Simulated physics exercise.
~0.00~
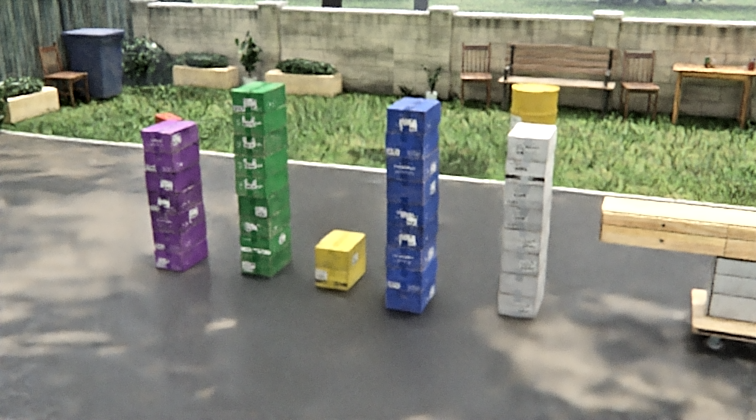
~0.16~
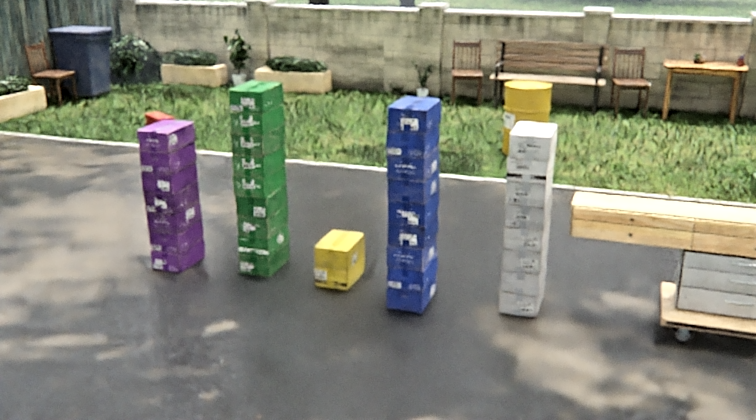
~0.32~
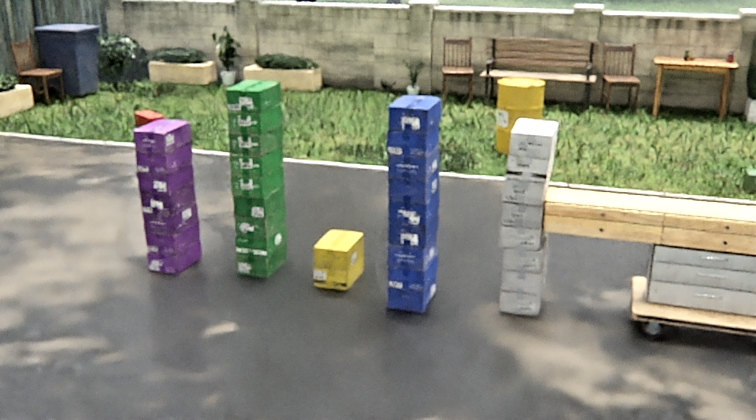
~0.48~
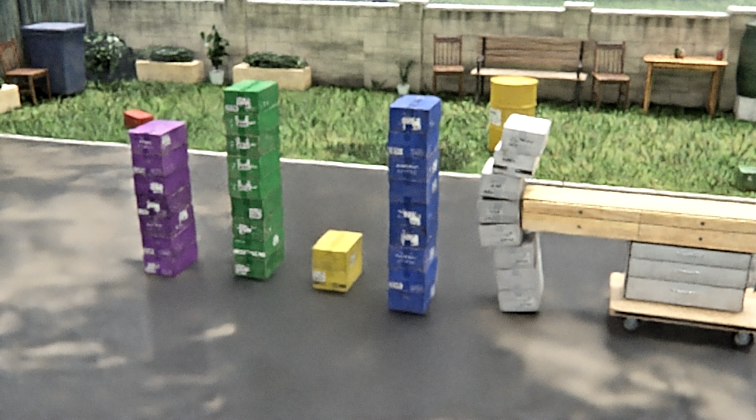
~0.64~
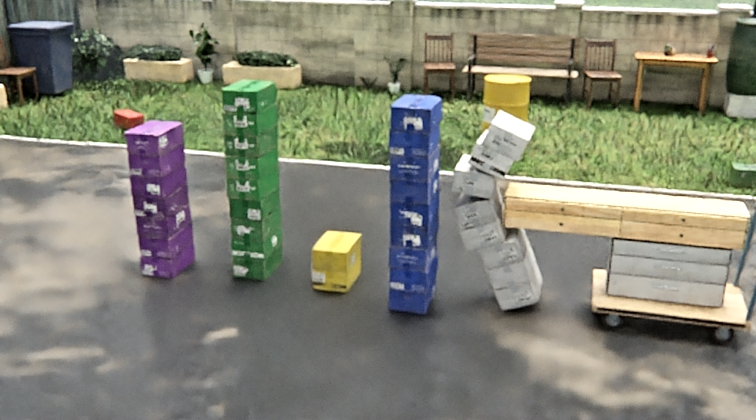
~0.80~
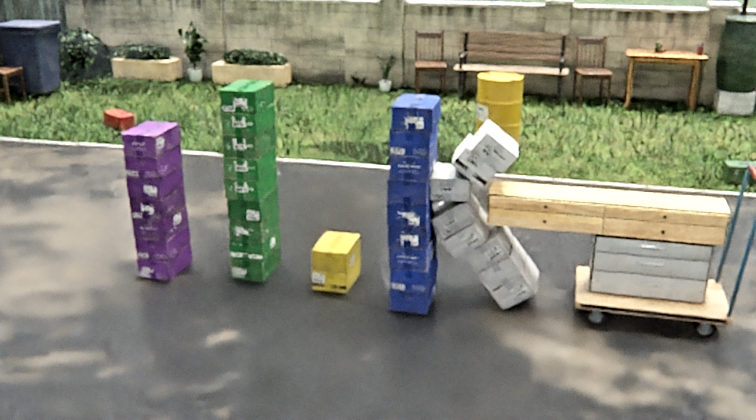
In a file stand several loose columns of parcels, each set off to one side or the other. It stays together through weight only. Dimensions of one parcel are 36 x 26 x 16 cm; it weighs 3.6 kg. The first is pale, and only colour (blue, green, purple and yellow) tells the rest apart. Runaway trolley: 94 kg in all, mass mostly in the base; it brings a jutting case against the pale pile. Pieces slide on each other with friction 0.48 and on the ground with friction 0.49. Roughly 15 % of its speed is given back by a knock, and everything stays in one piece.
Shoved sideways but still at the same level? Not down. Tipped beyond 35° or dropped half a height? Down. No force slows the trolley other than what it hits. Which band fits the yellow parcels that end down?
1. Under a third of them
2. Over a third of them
Under a third of them (1).
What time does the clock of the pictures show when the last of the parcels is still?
Settling time: Near 6.0 s.
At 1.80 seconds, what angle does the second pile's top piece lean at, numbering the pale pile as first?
It tilts close to 40 degrees.
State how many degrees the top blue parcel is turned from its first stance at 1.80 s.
At that moment, roughly 40 degrees.
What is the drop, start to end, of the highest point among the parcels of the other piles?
96 cm.
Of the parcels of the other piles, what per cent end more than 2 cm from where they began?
90 percent.
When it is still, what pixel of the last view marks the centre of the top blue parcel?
About pixel (97, 287).
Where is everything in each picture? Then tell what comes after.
In the first picture (we follow the side turned to the camera; the camera moves round a little), load (610, 221) 36 cm short; top yellow parcel (341, 240); top blue parcel (406, 122); no other piece has moved.
In the second picture, load (580, 216) 16 cm short; top yellow parcel (340, 240).
In the third picture, load (552, 211) 28 mm in; top yellow parcel (339, 240).
In the fourth picture, load (530, 209) 17 cm in, top of the pale pile leaning 6°; top yellow parcel (338, 241); no other piece has moved.
In the fifth picture, load (513, 206) 30 cm in, top of the pale pile leaning 22°; top yellow parcel (337, 241); no other piece has moved.
In the sixth picture, load (496, 204) 41 cm in, top of the pale pile leaning 37°; top yellow parcel (336, 242); top blue parcel (412, 120); 4 stirred so far.
Around 1.24 s, 8 of the pale pile down; none of the 2 yellow parcels down (0 of 27 in all colours); top yellow parcel unmoved; top blue parcel tipped 14°.
Around 1.80 s, 8 of the pale pile down; none of the 2 yellow parcels down (8 of 27 in all colours); top yellow parcel displaced 25 mm; top blue parcel tipped 42°, 53 cm lower.
Around 3.68 s, 8 of the pale pile down; none of the 2 yellow parcels down (12 of 27 in all colours); top yellow parcel displaced 34 mm; top blue parcel upside down.
Around 4.48 s, 8 of the pale pile down; none of the 2 yellow parcels down (23 of 27 in all colours); top yellow parcel displaced 34 mm; top blue parcel upside down.
Finally (6.0 s), 8 of the pale pile down; none of the 2 yellow parcels down (23 of 27 in all colours); top yellow parcel displaced 34 mm; top blue parcel upside down. That is 0 per cent. Seen by the last camera, middles, top yellow parcel near (332, 251), top blue parcel near (97, 287).
